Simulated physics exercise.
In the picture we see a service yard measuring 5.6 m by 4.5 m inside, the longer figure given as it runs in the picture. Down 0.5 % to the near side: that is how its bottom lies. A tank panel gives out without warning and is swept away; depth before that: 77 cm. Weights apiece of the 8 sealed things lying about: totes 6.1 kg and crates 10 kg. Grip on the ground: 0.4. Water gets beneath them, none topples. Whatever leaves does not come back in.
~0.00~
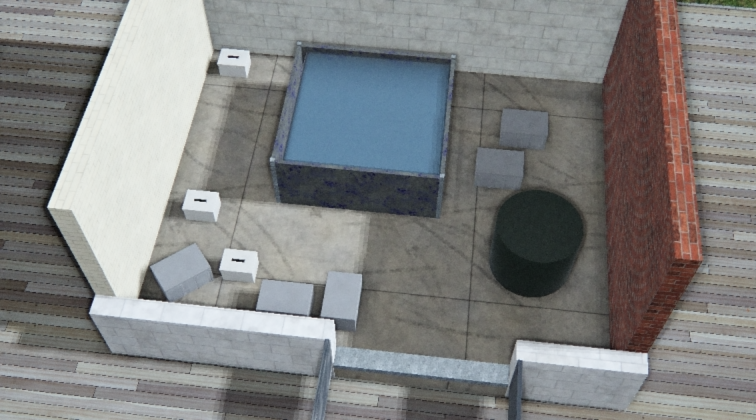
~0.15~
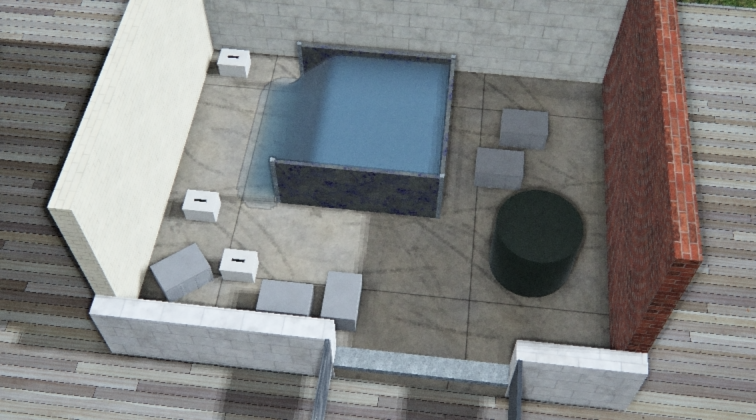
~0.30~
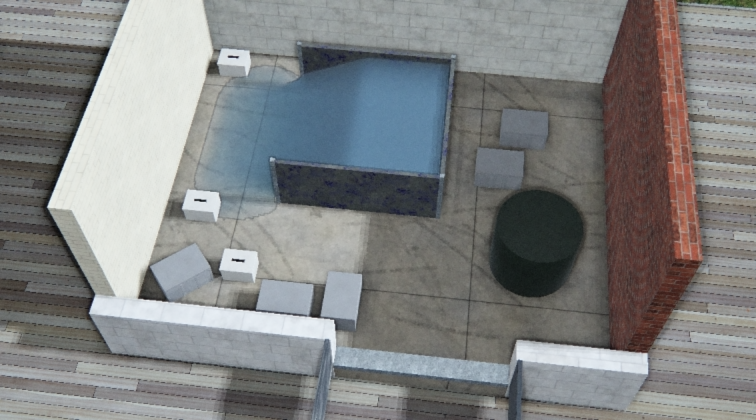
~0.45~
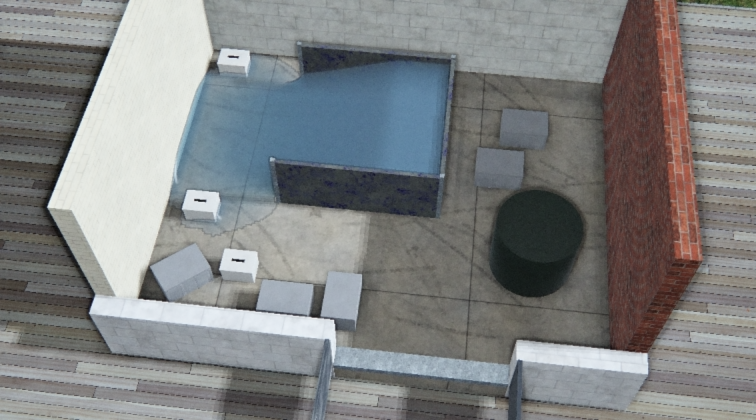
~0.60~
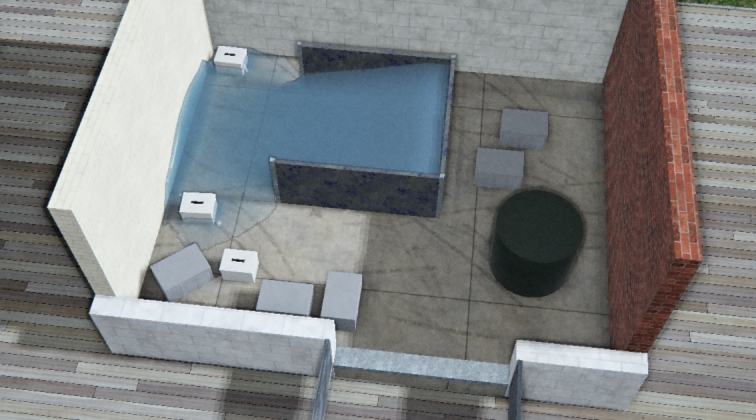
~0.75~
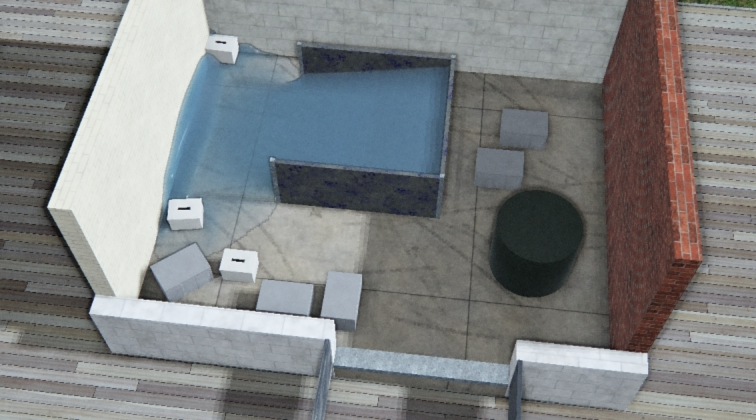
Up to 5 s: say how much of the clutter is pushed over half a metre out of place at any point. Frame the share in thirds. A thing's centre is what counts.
It does not fall below two thirds.
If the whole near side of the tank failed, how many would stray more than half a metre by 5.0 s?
Then the count would be 5.
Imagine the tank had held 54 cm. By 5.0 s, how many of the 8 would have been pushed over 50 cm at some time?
6.
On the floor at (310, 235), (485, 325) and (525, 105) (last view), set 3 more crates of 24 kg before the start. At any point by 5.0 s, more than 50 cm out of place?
In the order asked: Not as far, farther than that, farther than that.
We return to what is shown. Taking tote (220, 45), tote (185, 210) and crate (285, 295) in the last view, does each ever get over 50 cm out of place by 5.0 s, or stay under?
Listed in sequence: Higher; higher; higher for the last.
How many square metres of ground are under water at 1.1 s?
Near 8.5 m2 in all.
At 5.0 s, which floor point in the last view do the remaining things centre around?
(451, 224).
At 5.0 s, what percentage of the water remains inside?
Roughly 96 percent.
After 1.1 s 1 of 8 are over 50 cm from their spots; 2 afloat.
After 2.2 s 4 of 8 are over 50 cm from their spots; 2 afloat.
After 3.5 s 6 of 8 are over 50 cm from their spots; 4 afloat.
After 5.0 s 6 of 8 are over 50 cm from their spots, and 6 have been at some point; 6 afloat.
